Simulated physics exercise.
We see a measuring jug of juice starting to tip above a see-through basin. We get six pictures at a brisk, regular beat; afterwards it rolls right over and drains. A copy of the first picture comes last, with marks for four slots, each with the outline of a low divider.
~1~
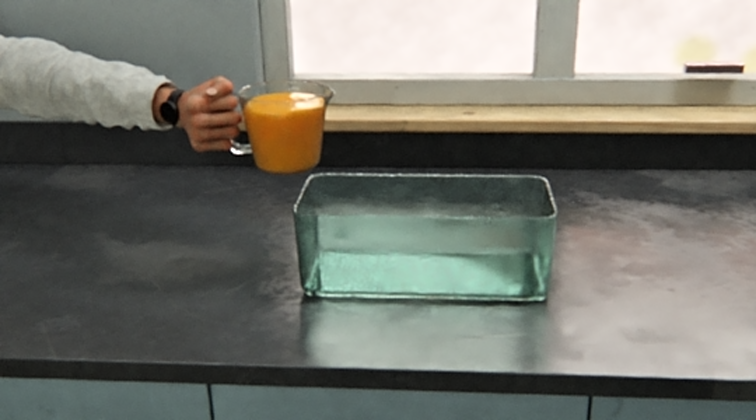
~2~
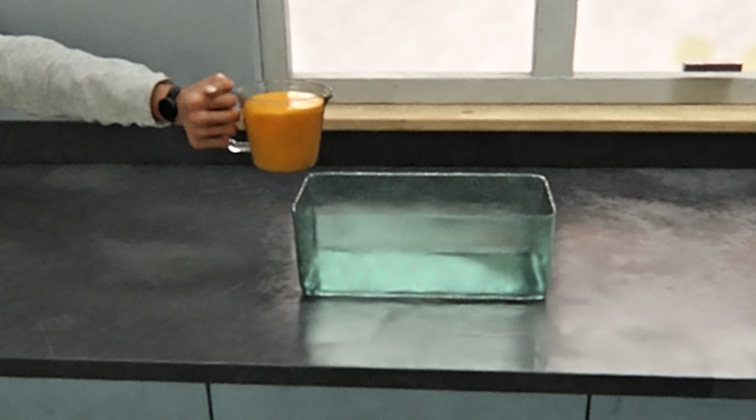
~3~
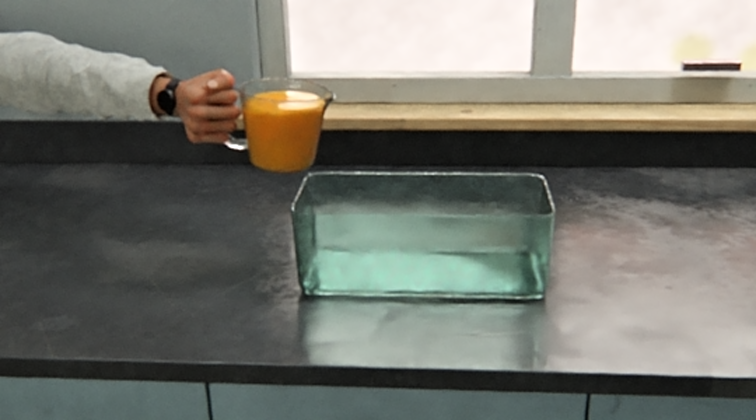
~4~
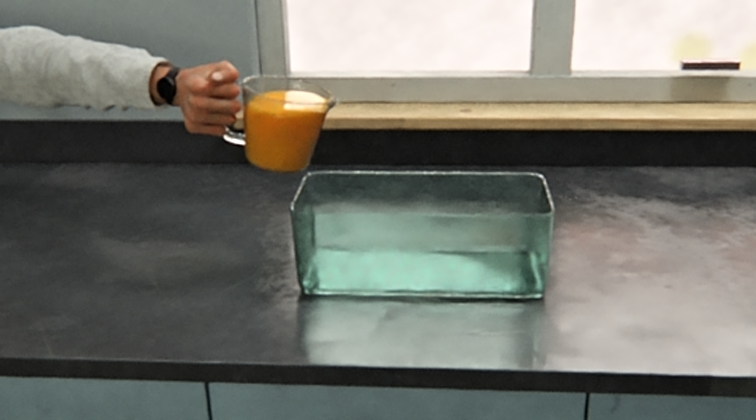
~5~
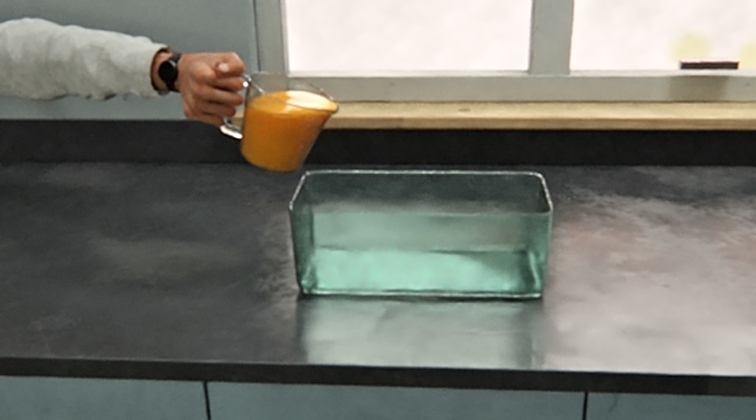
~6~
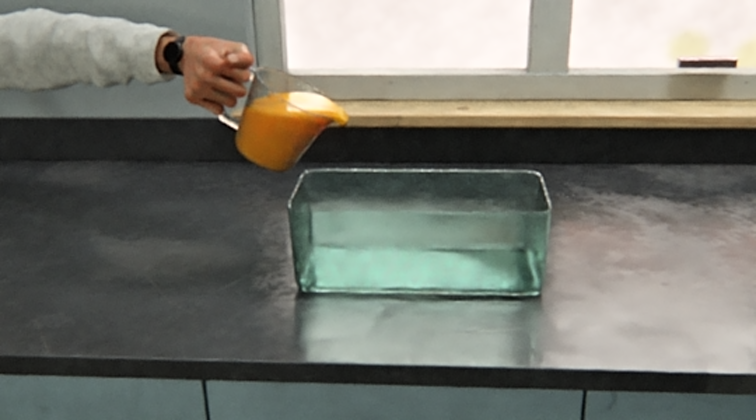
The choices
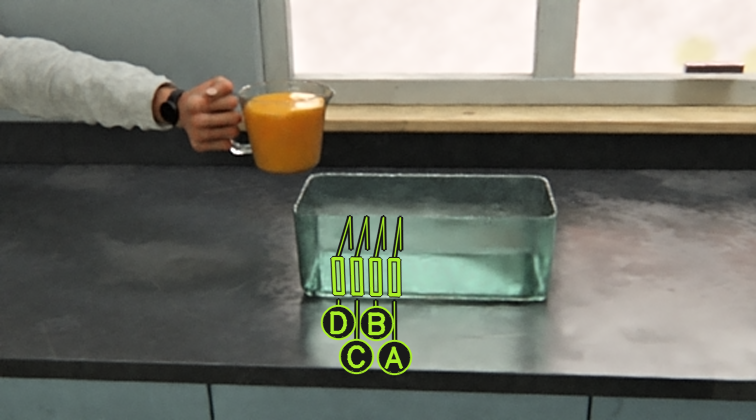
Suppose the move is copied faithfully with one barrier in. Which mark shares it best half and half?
Use slot B.
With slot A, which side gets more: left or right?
The left one.
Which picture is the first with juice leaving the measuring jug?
In picture 6.
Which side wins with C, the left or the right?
More ends on the right.
On the marked copy, A at (394, 301); B at (375, 300); C at (357, 300); D at (338, 300).
With A, about 88 % ends left of the wall and 11 % right of it.
With B, about 49 % ends left of the wall and 51 % right of it.
With C, about 12 % ends left of the wall and 88 % right of it.
With D, about 2 % ends left of the wall and 98 % right of it.
